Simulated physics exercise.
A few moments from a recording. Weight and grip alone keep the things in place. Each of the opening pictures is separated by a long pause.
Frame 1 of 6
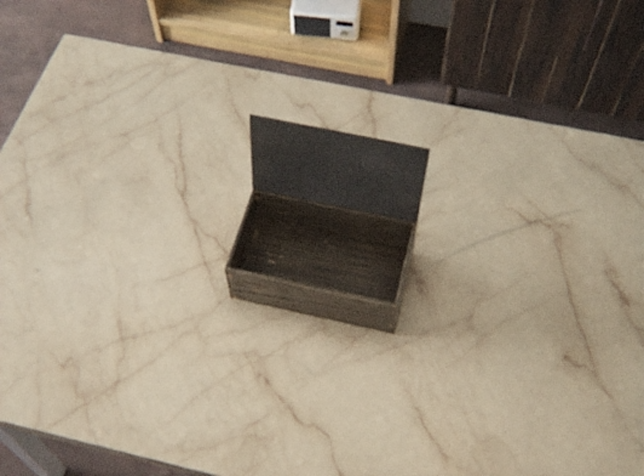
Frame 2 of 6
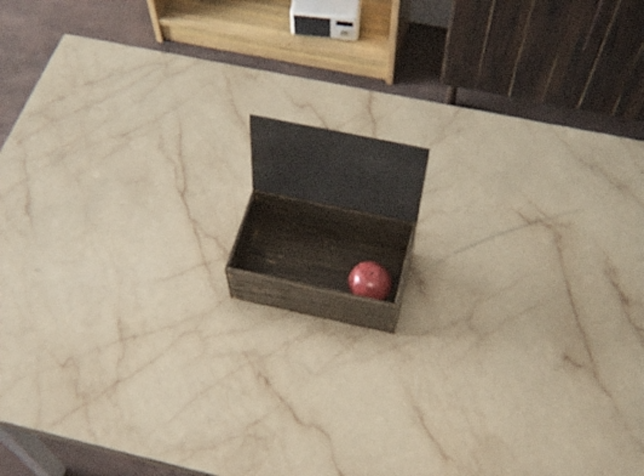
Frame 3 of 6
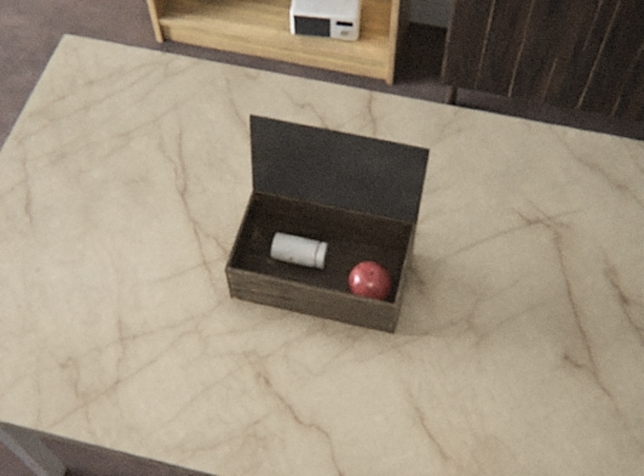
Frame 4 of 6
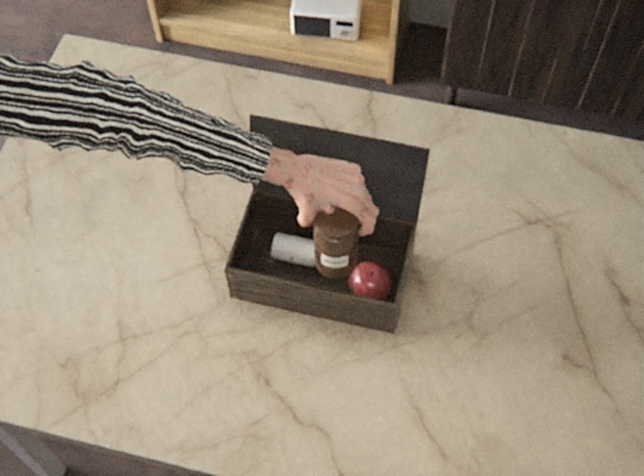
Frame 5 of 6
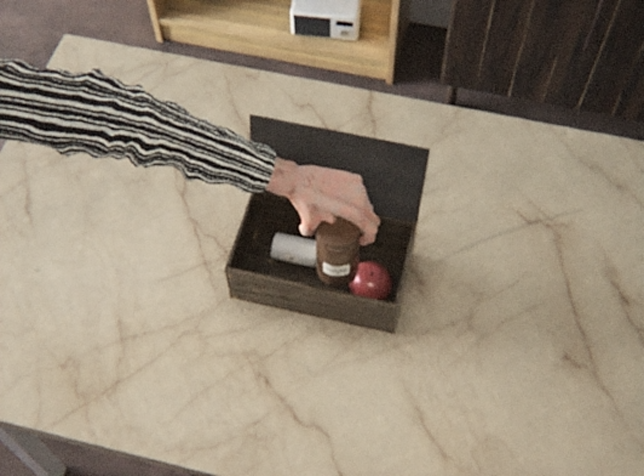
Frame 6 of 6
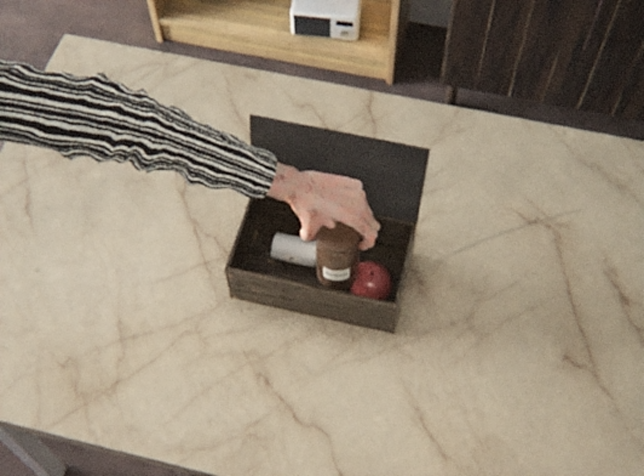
A red apple, then a white cylinder appear in a box; a hand lowers a brown jar inside.
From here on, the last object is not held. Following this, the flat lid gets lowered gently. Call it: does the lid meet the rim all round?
Yes, the lid sits flat.
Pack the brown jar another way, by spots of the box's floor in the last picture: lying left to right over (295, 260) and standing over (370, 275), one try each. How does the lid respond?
First try: It closes; second try: It sits on the rim.
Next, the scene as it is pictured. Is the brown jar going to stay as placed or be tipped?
Observation: The brown jar tilts over.
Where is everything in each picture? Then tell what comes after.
The last thing is not in view yet, in the first picture.
The last thing is not in view yet; red apple (370, 283), in the second picture.
The last thing is not in view yet; red apple (370, 283), in the third picture.
Still above its spot; brown jar (336, 240); red apple (370, 283), in the fourth picture.
Still above its spot; brown jar (338, 248); red apple (370, 283), in the fifth picture.
Put in, still held; brown jar (338, 253); red apple (370, 283), in the sixth picture.
Then, 0.40 s later than the last frame, brown jar on its side near (289, 267); white shaker moved a little.
Then, 1.60 s later than the last frame, lid 56° above the rim; brown jar on its side near (279, 266); white shaker moved about its own width; red apple moved a little.
Then, 2.00 s later than the last frame, lid shut; brown jar on its side near (280, 265); white shaker moved about its own width; red apple moved a little.
When it is over, lid shut; lying over in the box, brown jar; the other 2 as before. End places, in pixels of the last picture, brown jar near (281, 262).
